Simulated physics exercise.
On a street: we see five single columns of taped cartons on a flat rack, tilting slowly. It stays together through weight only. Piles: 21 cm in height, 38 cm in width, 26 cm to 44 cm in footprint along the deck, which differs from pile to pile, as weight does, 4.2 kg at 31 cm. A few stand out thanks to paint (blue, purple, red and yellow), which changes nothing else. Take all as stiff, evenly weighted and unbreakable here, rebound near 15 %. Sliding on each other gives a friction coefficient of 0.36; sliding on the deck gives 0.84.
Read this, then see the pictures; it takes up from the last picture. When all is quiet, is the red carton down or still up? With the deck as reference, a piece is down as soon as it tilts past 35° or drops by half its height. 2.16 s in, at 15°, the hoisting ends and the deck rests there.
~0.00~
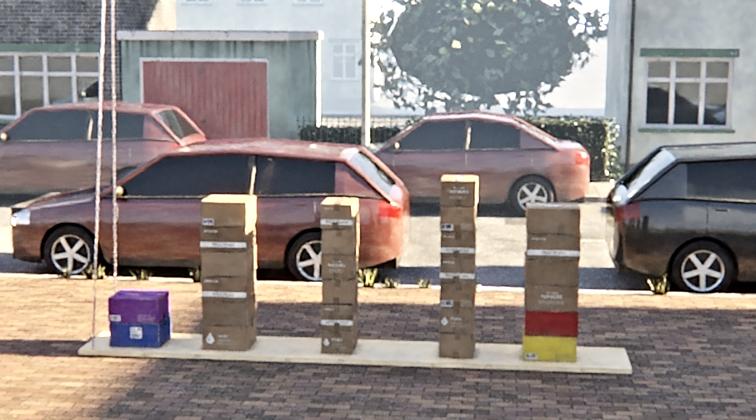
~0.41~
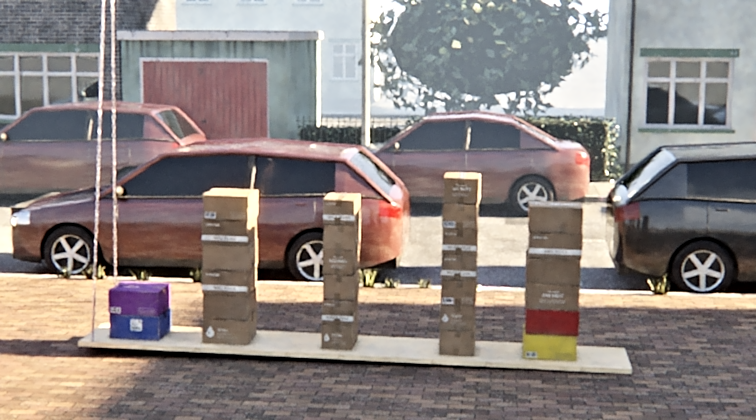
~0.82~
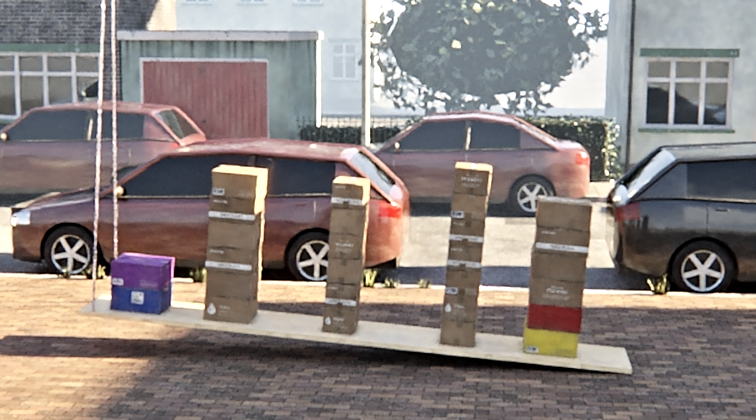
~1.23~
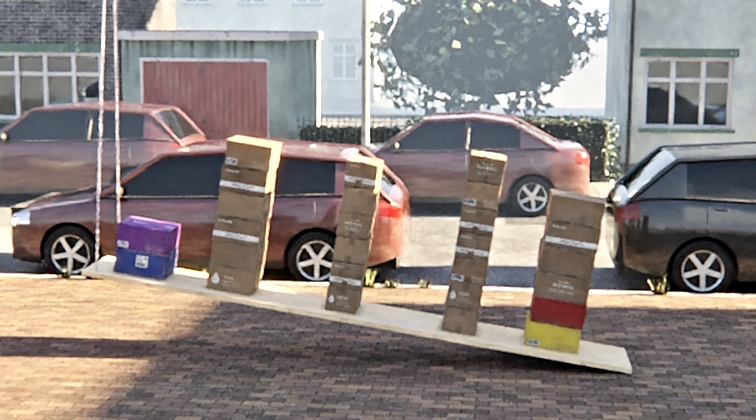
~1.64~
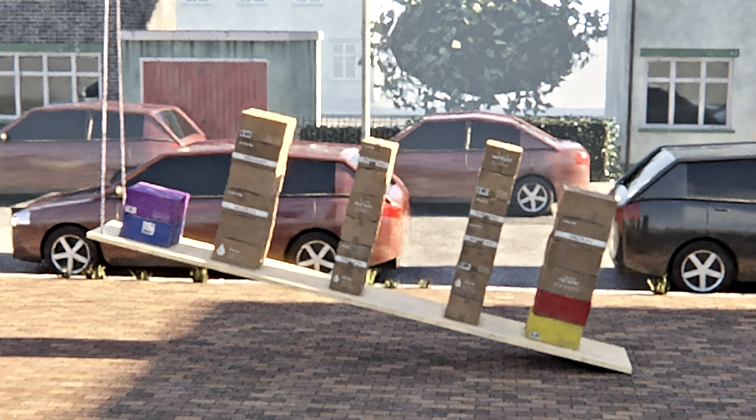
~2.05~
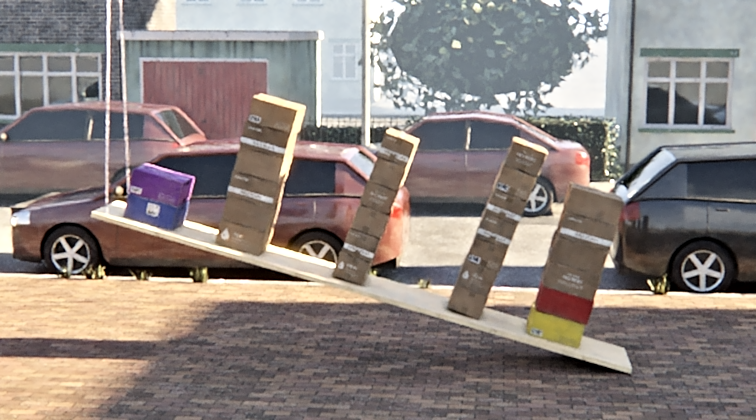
In the end the red carton falls.
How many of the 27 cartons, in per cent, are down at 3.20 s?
65 per cent.
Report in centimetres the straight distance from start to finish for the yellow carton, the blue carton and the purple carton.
Roughly yellow 20 cm, blue 110 cm, purple 110 cm.
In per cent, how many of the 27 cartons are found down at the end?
Near 65 per cent.
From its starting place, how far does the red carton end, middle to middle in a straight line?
About 80 cm.
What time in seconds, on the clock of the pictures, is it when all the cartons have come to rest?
Close to 4.0 seconds, I'd say.
By 2.56 s, slope 15°; 6 of the 27 cartons down; red carton moved 18 mm.
By 3.20 s, slope 15°; 18 of the 27 cartons down; red carton tilted 54°, 8 cm lower.
When it is over (4.4 s), slope 15°; 18 of the 27 cartons down; red carton upside down; purple carton unmoved; blue carton unmoved. In pixels of the last frame, middles, red carton near (647, 338), purple carton near (162, 184).
